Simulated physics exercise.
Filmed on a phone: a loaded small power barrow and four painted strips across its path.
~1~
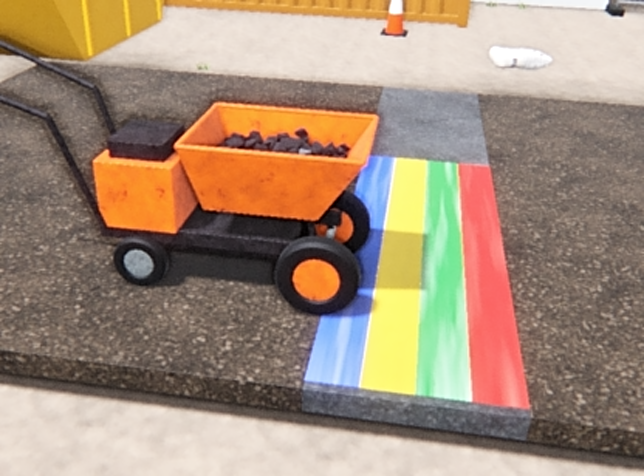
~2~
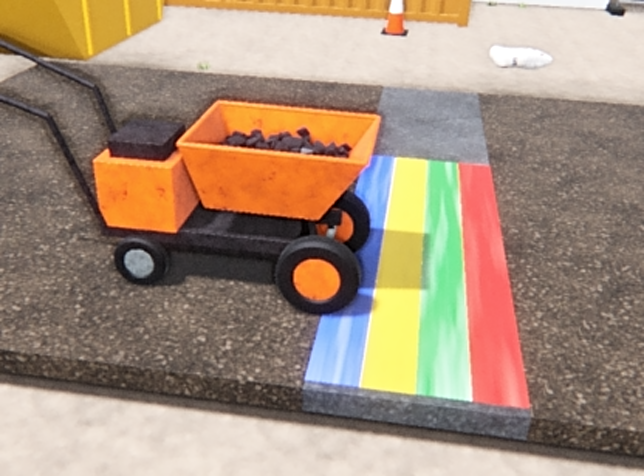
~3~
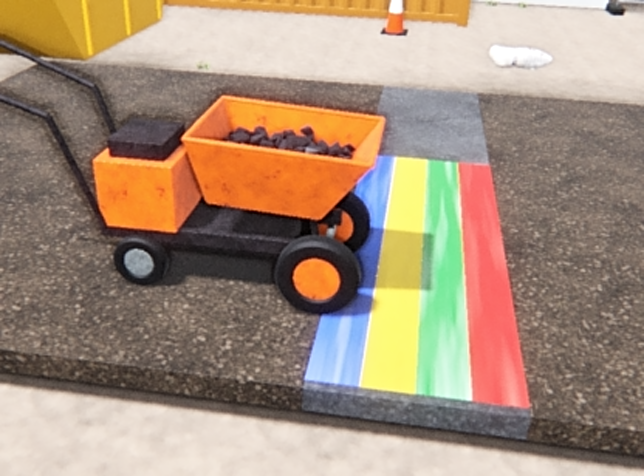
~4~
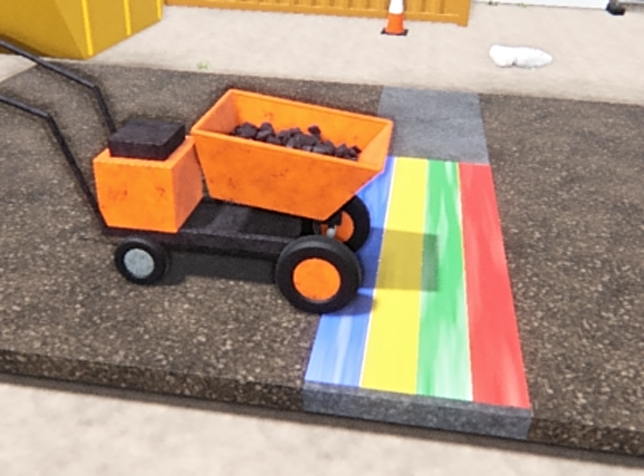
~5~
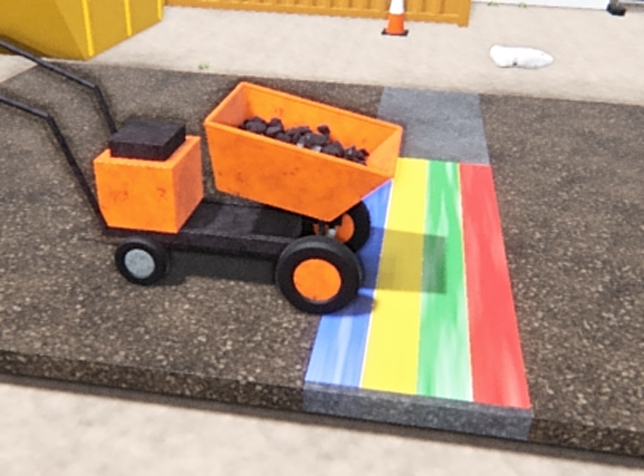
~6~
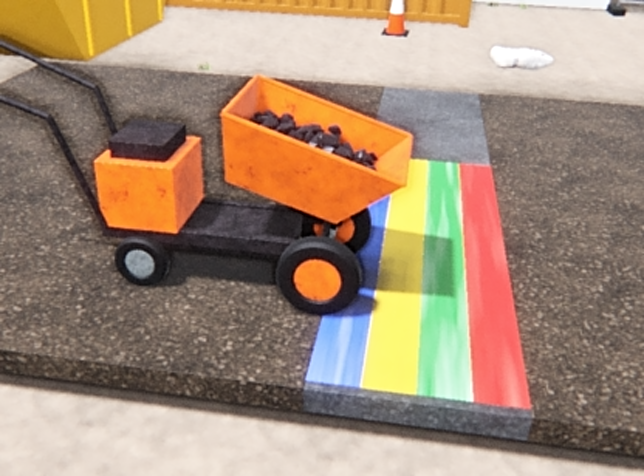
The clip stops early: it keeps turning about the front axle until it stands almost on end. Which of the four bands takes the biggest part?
Most covered: The red band.
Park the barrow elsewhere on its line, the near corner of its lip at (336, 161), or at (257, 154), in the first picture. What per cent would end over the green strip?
The first gives 30 %, the second 20 %.
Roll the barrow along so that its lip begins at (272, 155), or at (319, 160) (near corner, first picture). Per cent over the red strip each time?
Near 10 % and 20 %.
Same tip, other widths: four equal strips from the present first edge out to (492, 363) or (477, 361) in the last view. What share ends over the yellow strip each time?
Roughly 0 per cent, and 0 per cent.
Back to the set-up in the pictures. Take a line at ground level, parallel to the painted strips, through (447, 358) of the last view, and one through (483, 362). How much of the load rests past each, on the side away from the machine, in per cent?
About 80 and 60 per cent.
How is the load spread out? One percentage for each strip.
About: Blue strip 0, yellow strip 0, green strip 10, red strip 40 per cent.
Just after the last frame, skip tipped steeply; every one in the skip.
A moment on, skip tipped right over; the larger part in the skip; just a few over the green strip; roughly a quarter over the red strip.
Further on, skip tipped right over; roughly a quarter in the skip; about a tenth over the green strip; roughly a third over the red strip; roughly a quarter off the paint.
When it is over, skip tipped right over; roughly a quarter in the skip; not one over the blue strip; not one over the yellow strip; about a tenth over the green strip; roughly a third over the red strip; roughly a quarter off the paint.
